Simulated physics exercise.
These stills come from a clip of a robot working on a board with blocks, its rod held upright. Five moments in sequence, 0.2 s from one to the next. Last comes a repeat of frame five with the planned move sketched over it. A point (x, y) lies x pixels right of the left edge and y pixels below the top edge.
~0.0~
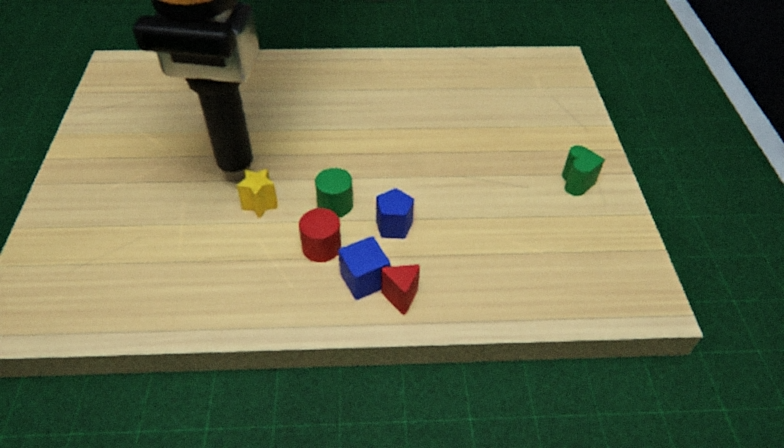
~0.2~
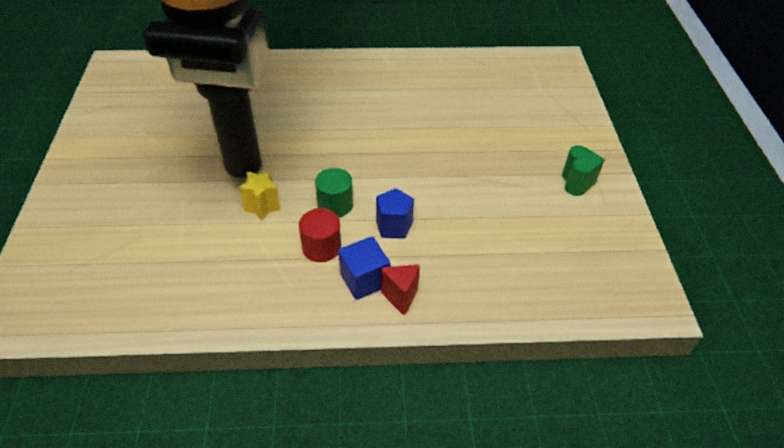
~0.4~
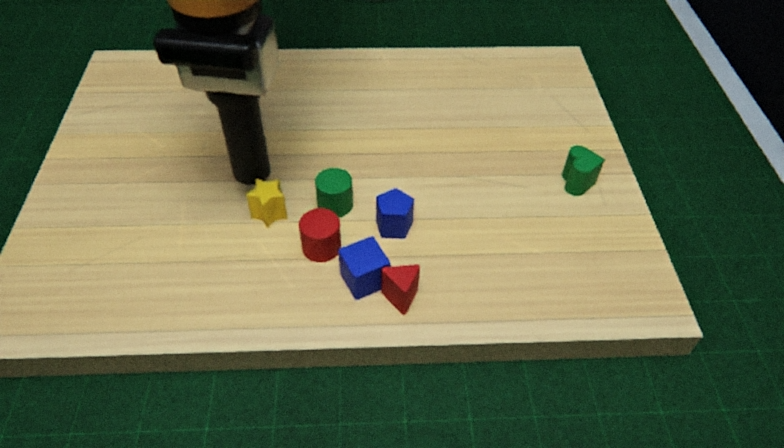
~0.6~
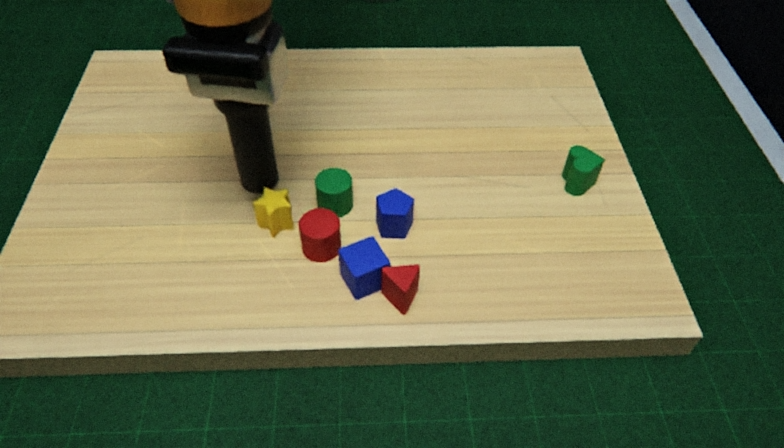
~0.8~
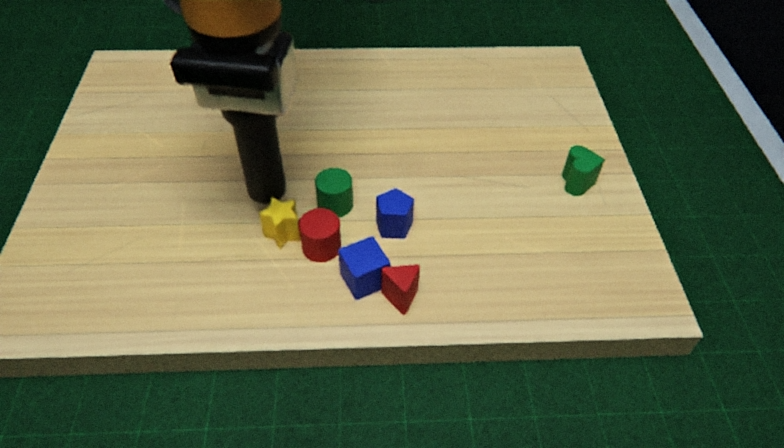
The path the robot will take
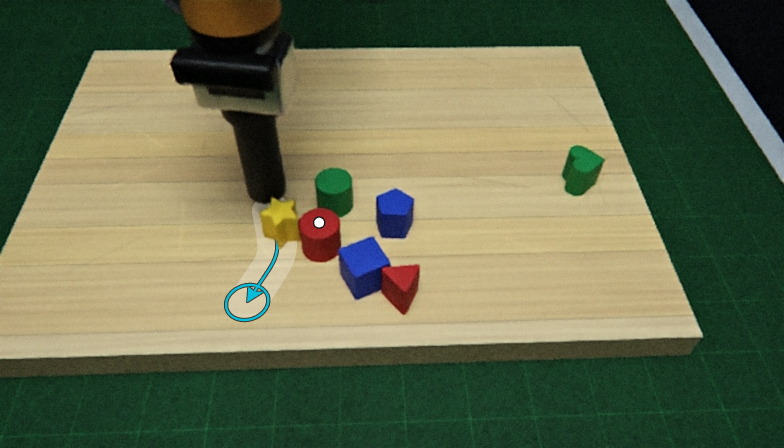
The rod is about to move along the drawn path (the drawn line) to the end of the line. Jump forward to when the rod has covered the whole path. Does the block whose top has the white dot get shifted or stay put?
It keeps its position.
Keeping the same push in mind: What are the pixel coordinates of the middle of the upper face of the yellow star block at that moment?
It is going to be at (289, 266).
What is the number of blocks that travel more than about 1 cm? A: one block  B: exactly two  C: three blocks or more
The answer is A.
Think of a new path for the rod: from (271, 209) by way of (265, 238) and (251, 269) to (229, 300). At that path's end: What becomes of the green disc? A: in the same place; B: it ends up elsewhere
A
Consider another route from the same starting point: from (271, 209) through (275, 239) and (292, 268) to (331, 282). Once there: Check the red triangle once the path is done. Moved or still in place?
That block stands still.
Path on the board, from (271, 209) via (277, 238) and (269, 270), ending at (247, 302); the dot is on the red disc.
What follows on the original path. One third of the way, rod (273, 220); yellow star block (288, 239), turned 25° anticlockwise.
Two thirds of the way, rod (264, 253); yellow star block (291, 262), turned 65° anticlockwise.
At the end, rod (242, 285); yellow star block (289, 266), turned 90° anticlockwise; red disc in place.
